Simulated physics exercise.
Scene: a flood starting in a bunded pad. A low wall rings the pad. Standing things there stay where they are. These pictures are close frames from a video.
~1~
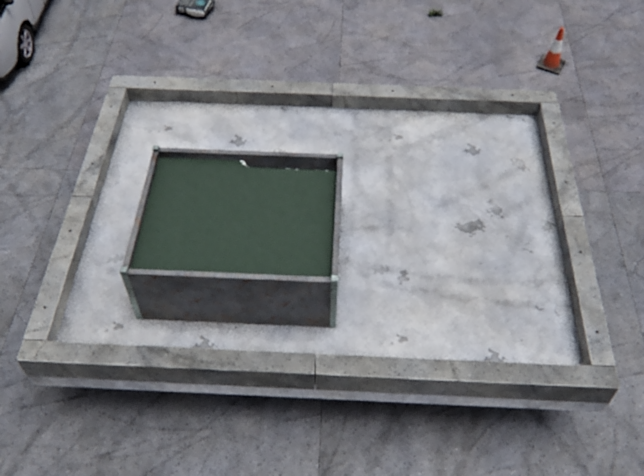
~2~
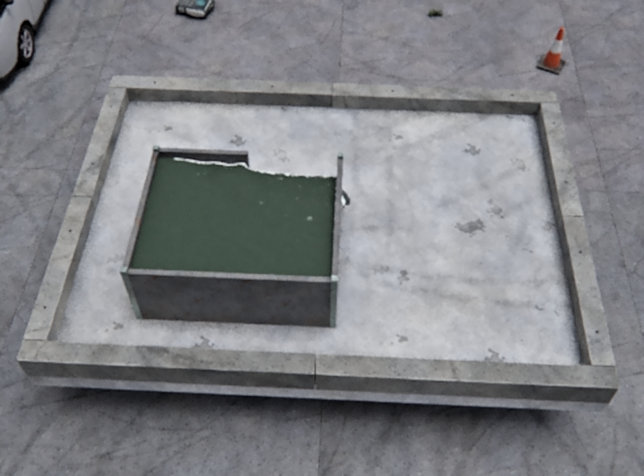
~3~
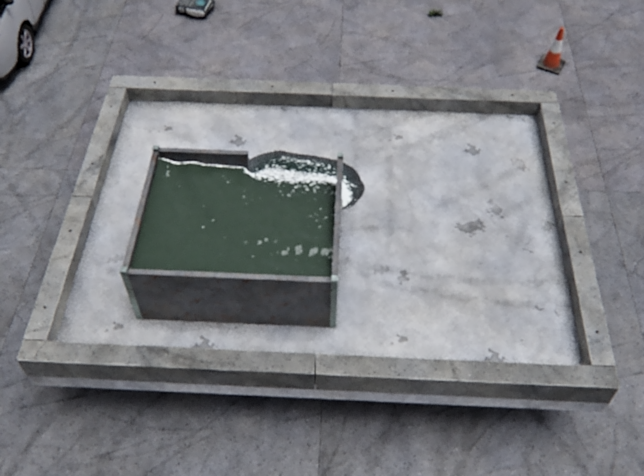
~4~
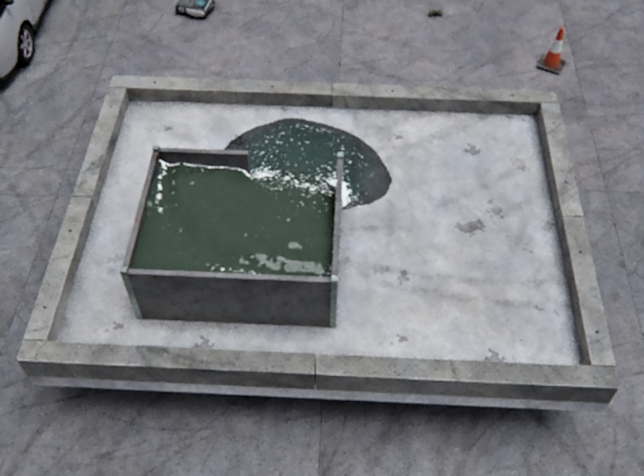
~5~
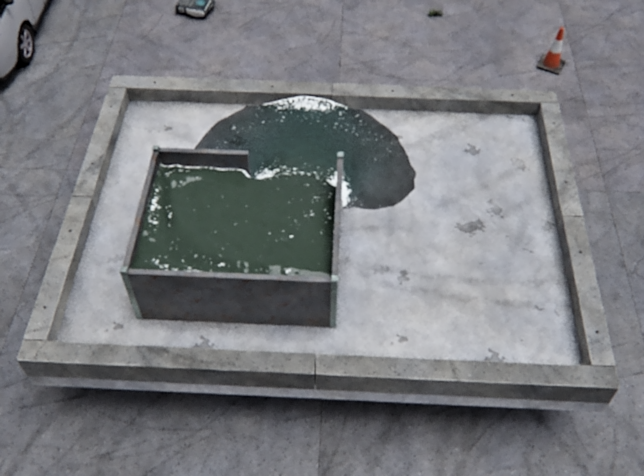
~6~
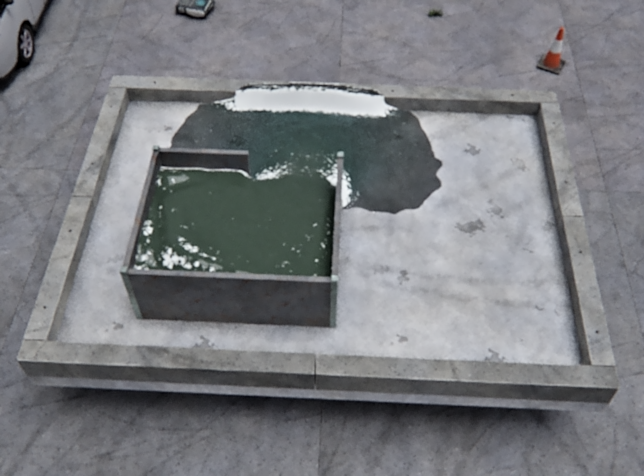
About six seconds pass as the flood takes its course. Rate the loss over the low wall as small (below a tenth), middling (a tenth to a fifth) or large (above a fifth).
Middling.
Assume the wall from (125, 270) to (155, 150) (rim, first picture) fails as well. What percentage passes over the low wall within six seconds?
Roughly 38 %.
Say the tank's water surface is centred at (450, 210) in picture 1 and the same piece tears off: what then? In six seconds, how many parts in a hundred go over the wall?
About 22 per cent.
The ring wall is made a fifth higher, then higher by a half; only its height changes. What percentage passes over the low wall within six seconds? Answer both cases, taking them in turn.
Lab note: Try one 8 percent; try two 4 percent.
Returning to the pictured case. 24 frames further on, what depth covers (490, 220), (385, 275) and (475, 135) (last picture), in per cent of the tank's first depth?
My figures are about 8, 2 and 18 percent.
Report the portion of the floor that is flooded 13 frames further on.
Near 55 in a hundred.
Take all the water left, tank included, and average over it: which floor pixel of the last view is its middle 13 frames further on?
Close to (294, 194), I reckon.
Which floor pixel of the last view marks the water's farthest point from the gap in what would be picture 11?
Estimated pixel: (534, 118).
A moment on, water covers 30 % of the floor; the low wall has let 0 % over.
Next, water covers 35 % of the floor; the low wall has let 2 % over.
Then, water covers 50 % of the floor; the low wall has let 10 % over.
Later, water covers 75 % of the floor; the low wall has let 13 % over.
In the end, water covers 80 % of the floor; the low wall has let 13 % over.
